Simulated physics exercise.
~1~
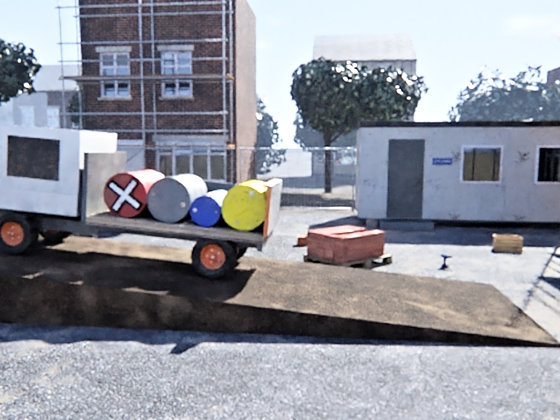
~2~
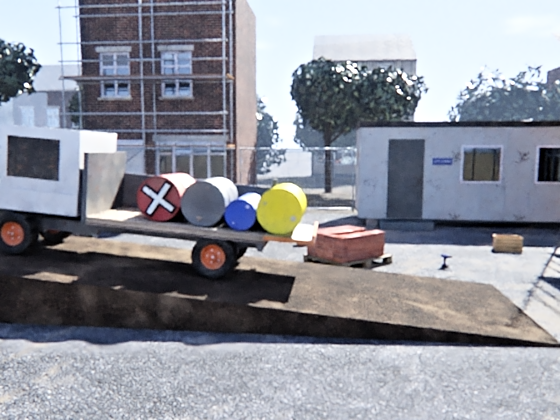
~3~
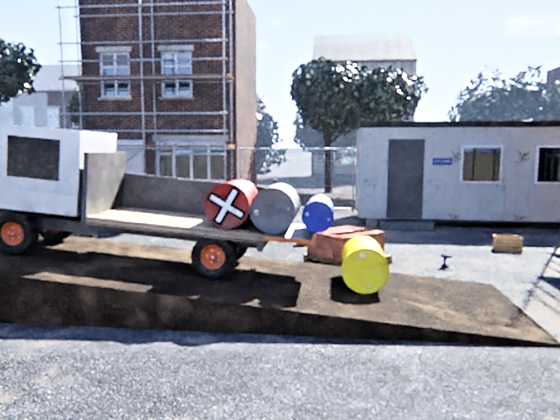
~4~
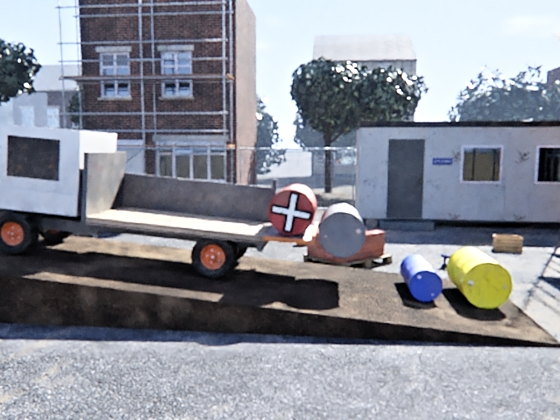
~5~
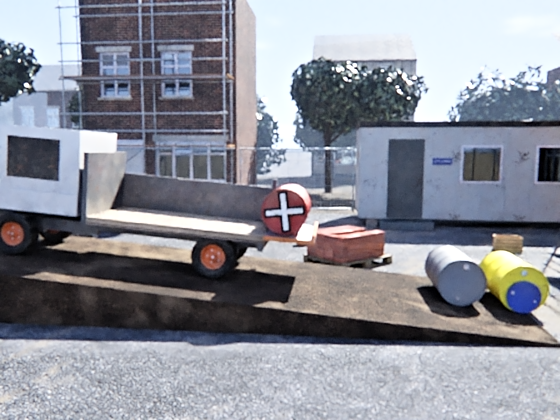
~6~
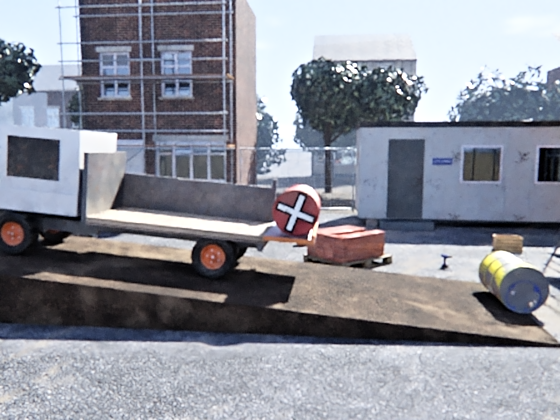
Four drums, a red one with a white cross, then grey, blue and yellow, lie in a row on the flatbed of a white pick-up seen side-on from a paved yard, its tail pointing right down a dirt slope. Behind stand a scaffolded brick building, trees and a pale cabin. The tailgate drops and the drums roll right. Yellow falls off first, blue follows, and then grey tumbles after them down the slope. The red drum rolls onto the lowered gate, rocks back slightly and stays there, while the other three end bunched at the lower right.
